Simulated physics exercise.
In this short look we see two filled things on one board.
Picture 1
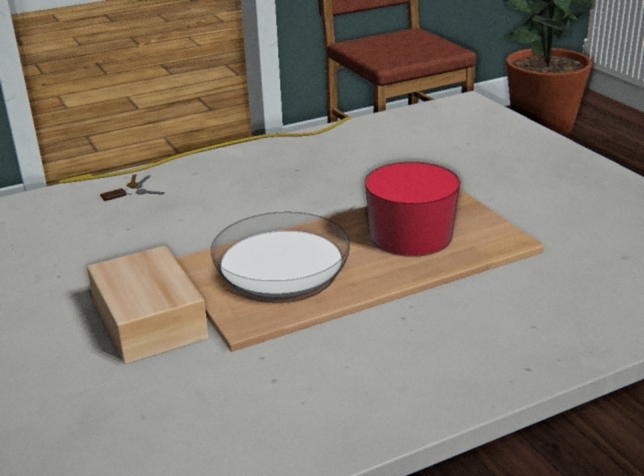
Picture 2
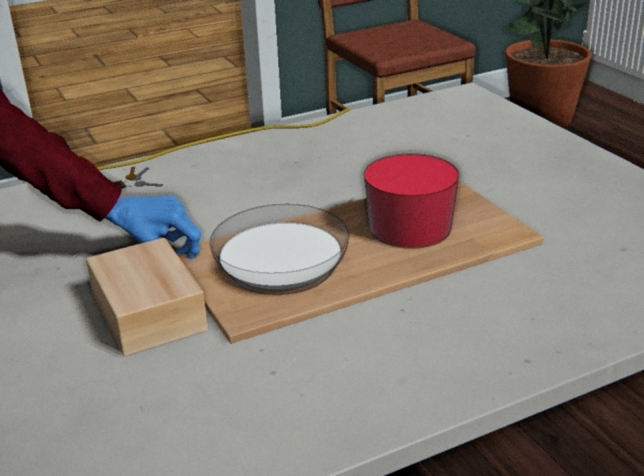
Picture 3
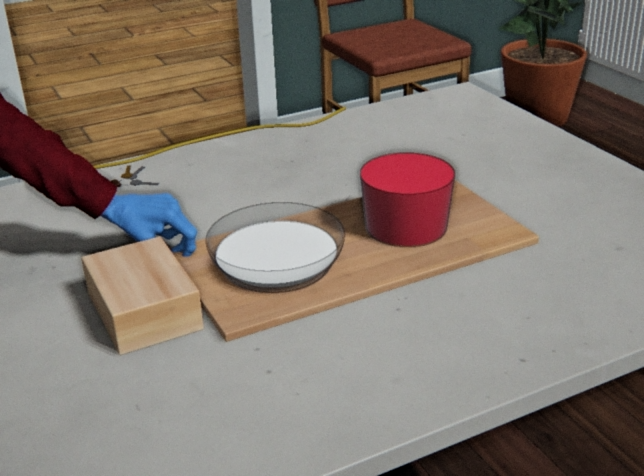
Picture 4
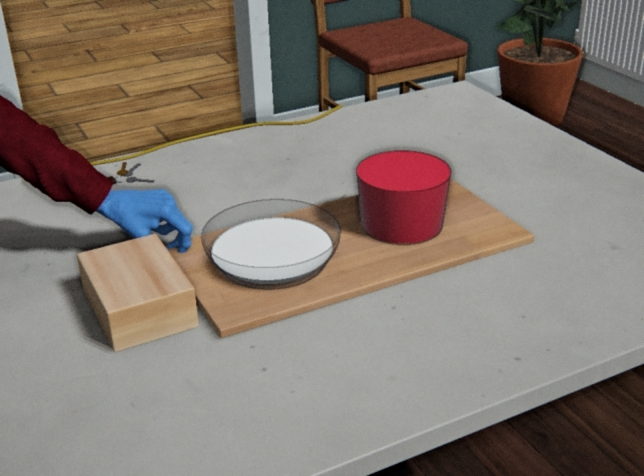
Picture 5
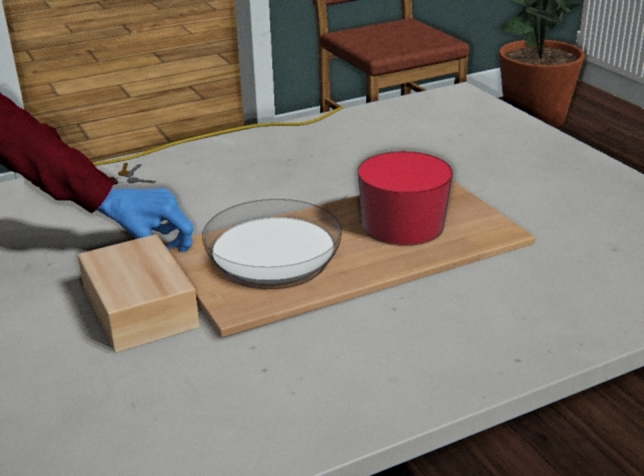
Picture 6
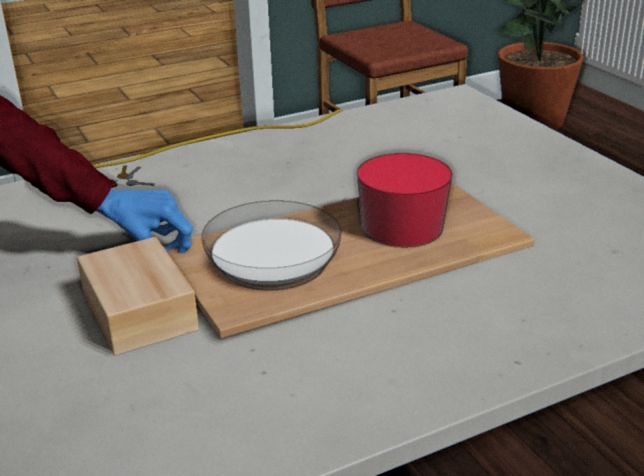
Blue-gloved hand reaching in from the left and holding the end of a wooden board, glass dish and red tub staying almost still.
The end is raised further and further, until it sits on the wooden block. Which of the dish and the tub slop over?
The dish holds and the tub loses some.
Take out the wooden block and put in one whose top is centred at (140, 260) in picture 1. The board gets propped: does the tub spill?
Result: It overflows.
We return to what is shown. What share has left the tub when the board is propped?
About 8 in a hundred.
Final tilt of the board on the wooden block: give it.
It comes to rest at an angle near 8°.
A moment on, the board slopes by about 4°; dish, all is still inside; tub, a puddle lies under it.
Further on, the board slopes by about 9°; dish, all is still inside; tub, a puddle lies under it.
When it is over, the board slopes by about 8°, resting on the wooden block; dish, all is still inside; tub, a puddle lies under it.
